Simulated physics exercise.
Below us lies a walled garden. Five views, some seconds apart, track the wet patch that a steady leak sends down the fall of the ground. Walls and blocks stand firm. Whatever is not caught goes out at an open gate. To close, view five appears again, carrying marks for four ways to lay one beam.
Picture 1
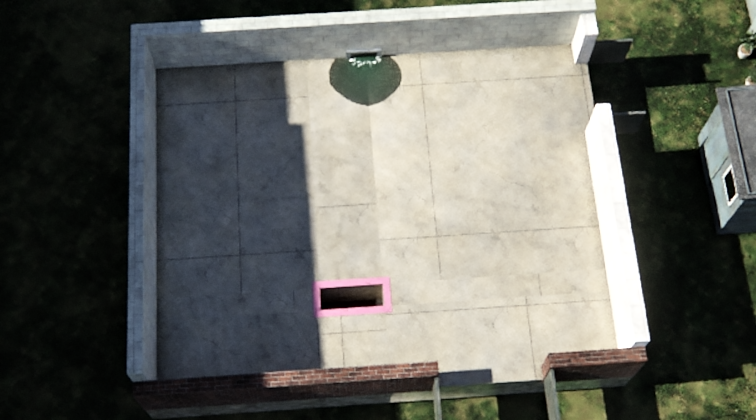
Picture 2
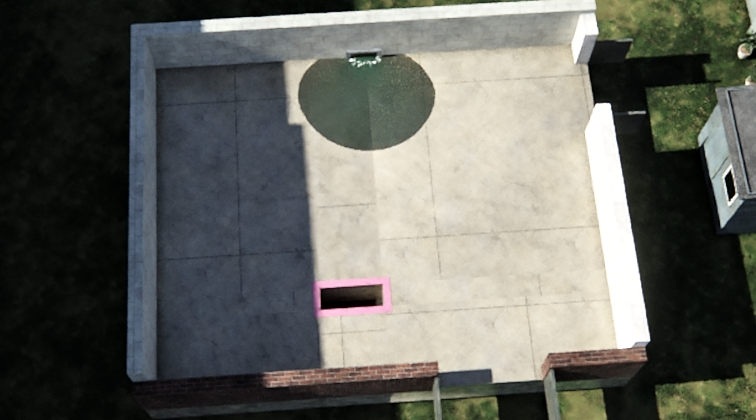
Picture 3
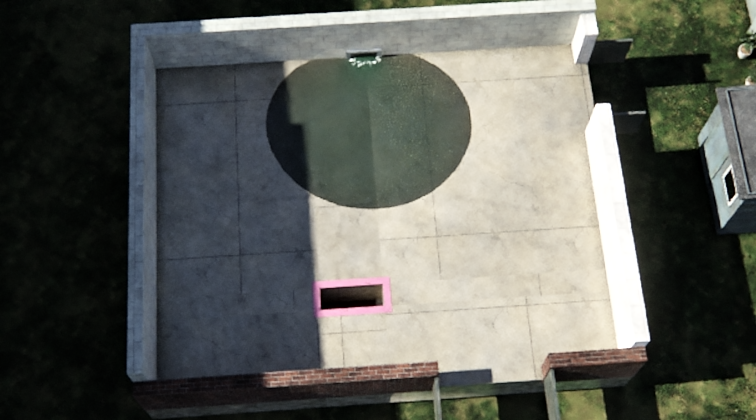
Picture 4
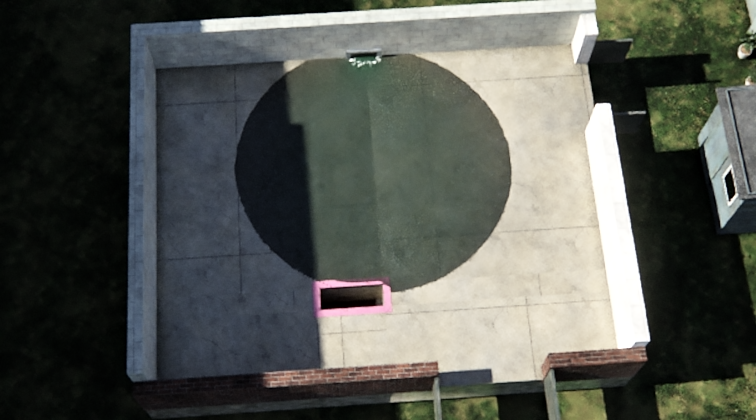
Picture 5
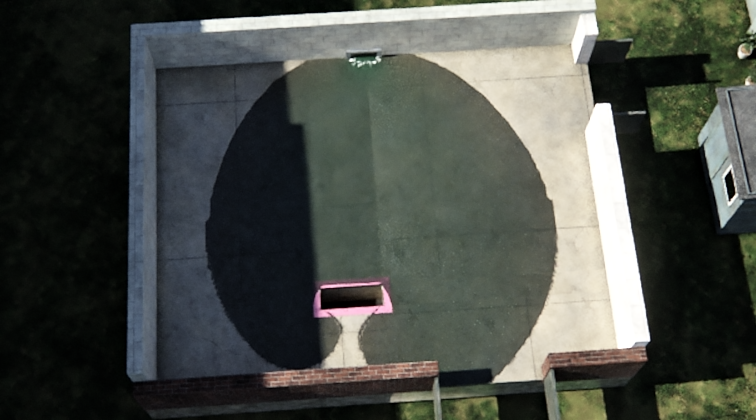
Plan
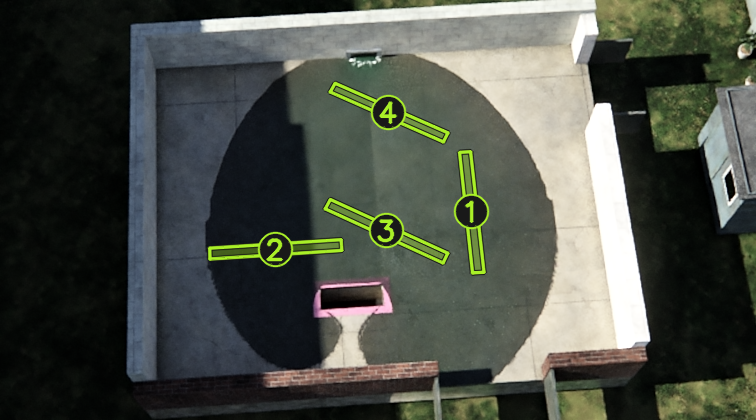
The video shows a walled garden from above as dark water spreads from an outfall at the top wall in a widening round pool, covering much of the paved ground and reaching around the pink drain, which takes in water.
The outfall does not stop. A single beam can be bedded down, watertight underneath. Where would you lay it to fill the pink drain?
Spot 1 does it best.
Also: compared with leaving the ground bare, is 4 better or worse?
Worse.
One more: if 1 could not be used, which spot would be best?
That is spot 2.
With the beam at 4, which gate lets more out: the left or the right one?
The left gate.
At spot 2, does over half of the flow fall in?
No, it does not.
In lime, 1 from (478, 272) to (465, 152); 2 from (209, 253) to (341, 245); 3 from (327, 204) to (445, 258); 4 from (332, 87) to (445, 137).
Choosing 1, about 40 % of the stream goes into the pink drain, about 58 % out by the gates.
Choosing 2, about 29 % of the stream goes into the pink drain, about 68 % out by the gates.
Choosing 3, about 10 % of the stream goes into the pink drain, about 86 % out by the gates.
Choosing 4, about 9 % of the stream goes into the pink drain, about 86 % out by the gates.
